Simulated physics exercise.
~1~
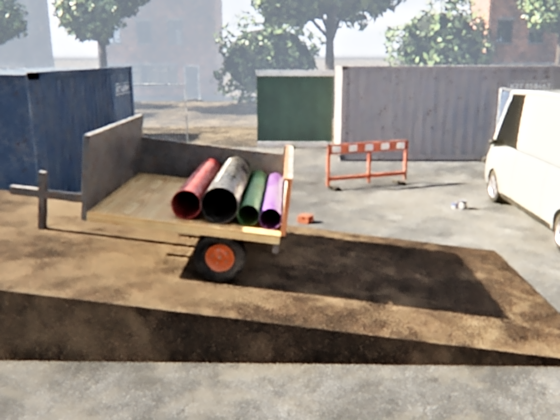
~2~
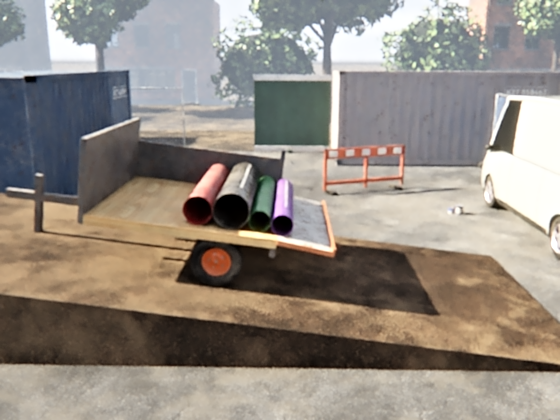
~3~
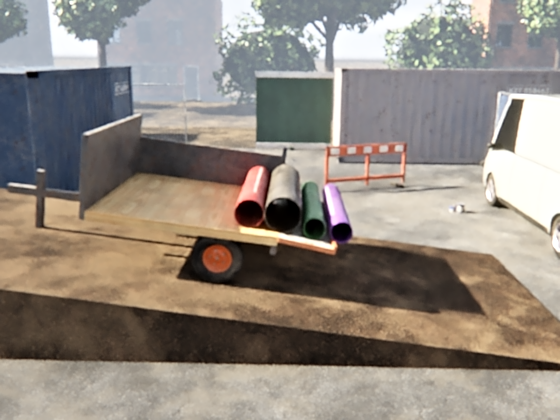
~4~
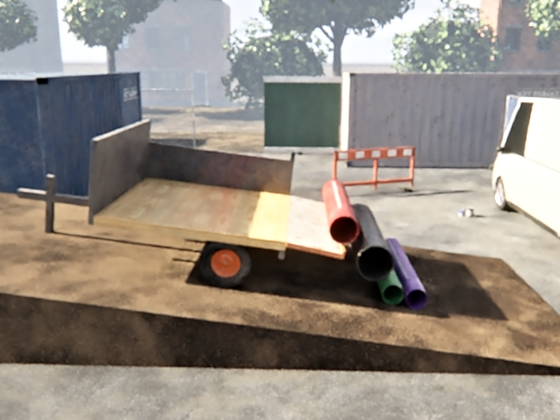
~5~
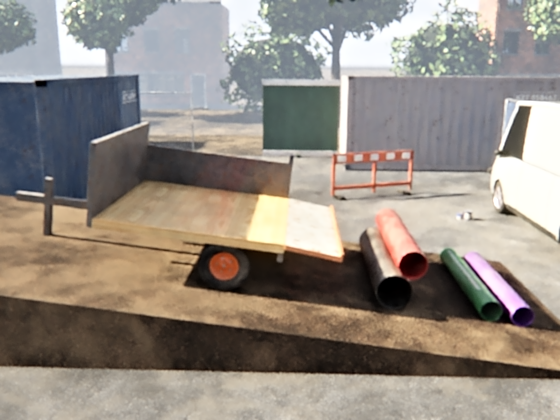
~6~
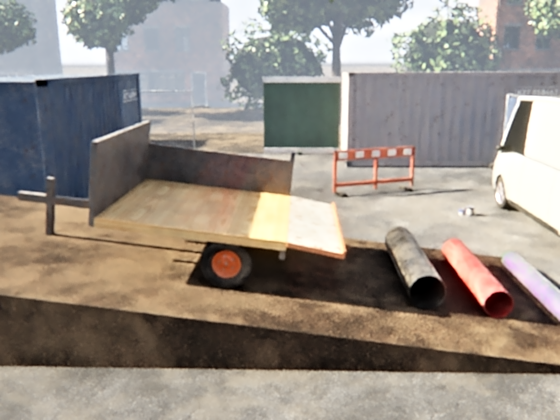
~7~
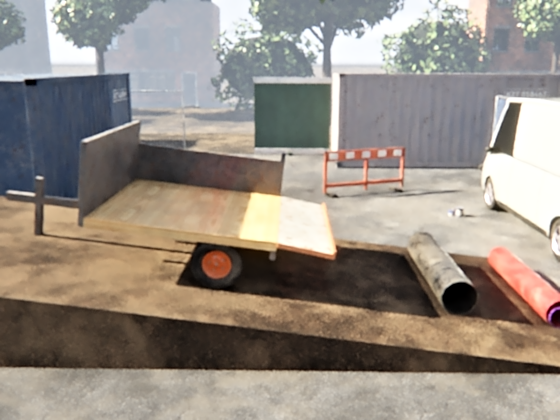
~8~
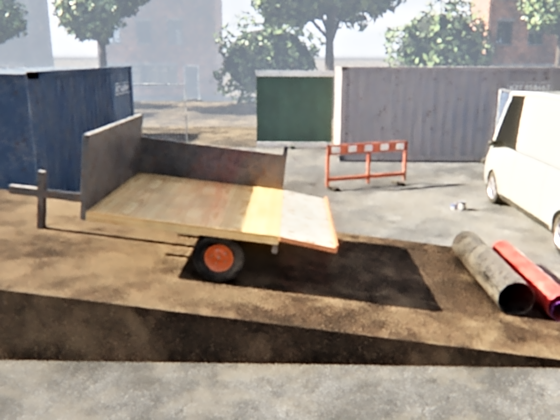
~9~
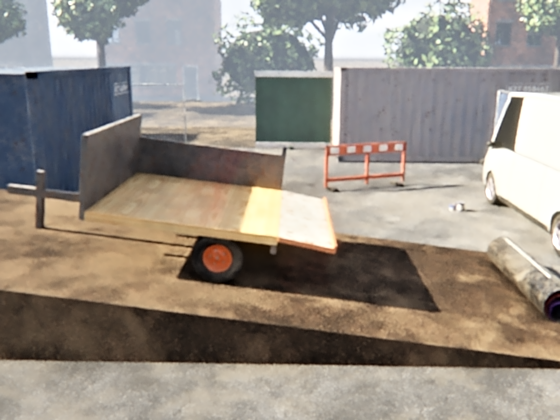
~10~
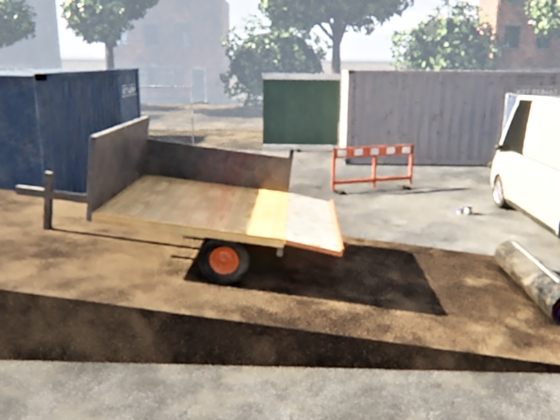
Four pipes roll right off a trailer's lowered tailgate and down the dirt slope, leaving it empty.
